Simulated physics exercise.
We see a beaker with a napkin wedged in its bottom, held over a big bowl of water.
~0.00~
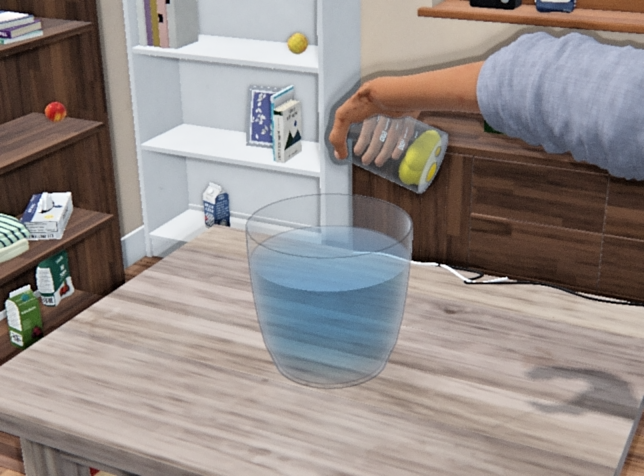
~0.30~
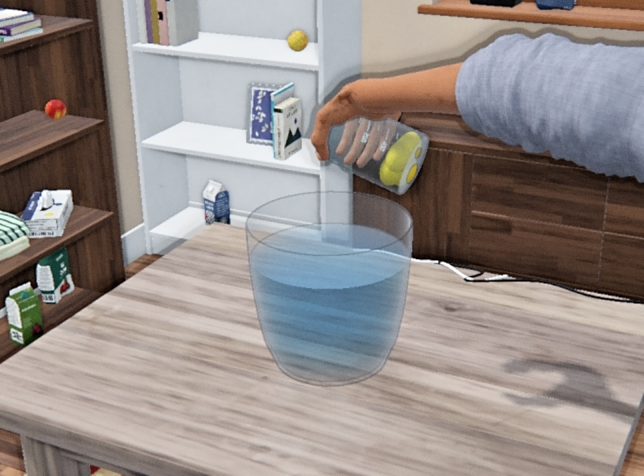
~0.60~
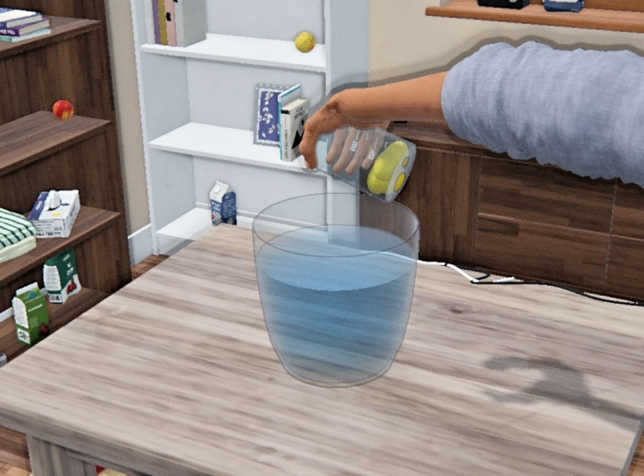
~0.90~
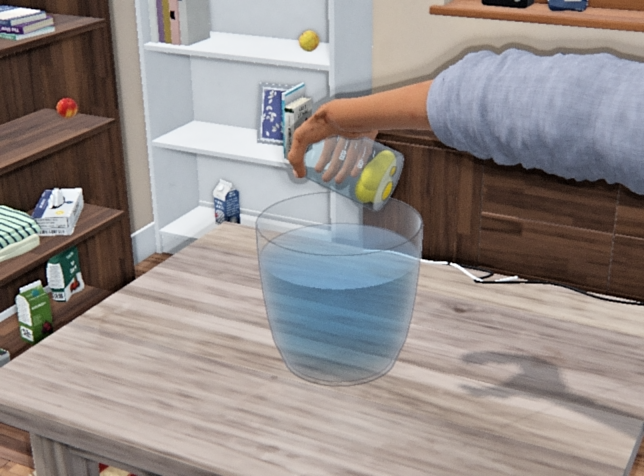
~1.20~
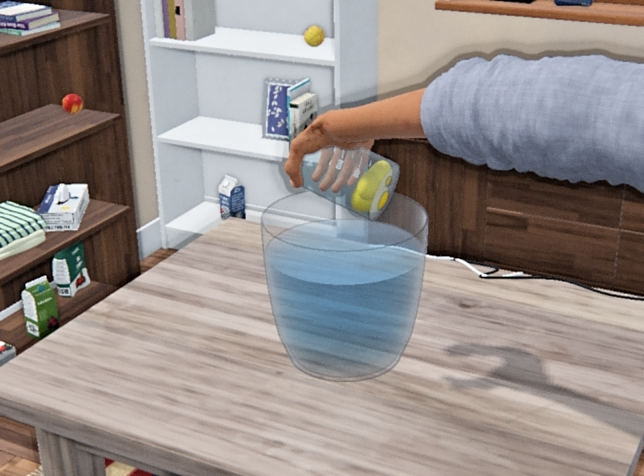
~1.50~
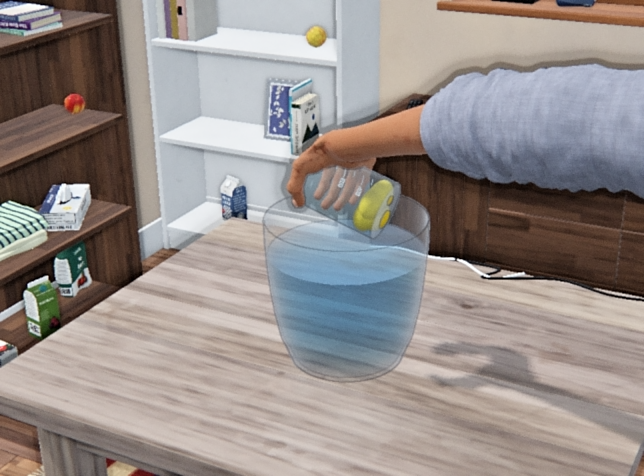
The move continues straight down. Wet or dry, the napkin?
Under the surface the napkin ends up wet.
By 2.0 s, the beaker enters the water.
By 2.6 s, water pours in as the air escapes.
By 4.0 s, the beaker is under, flooded, and the napkin is wet.
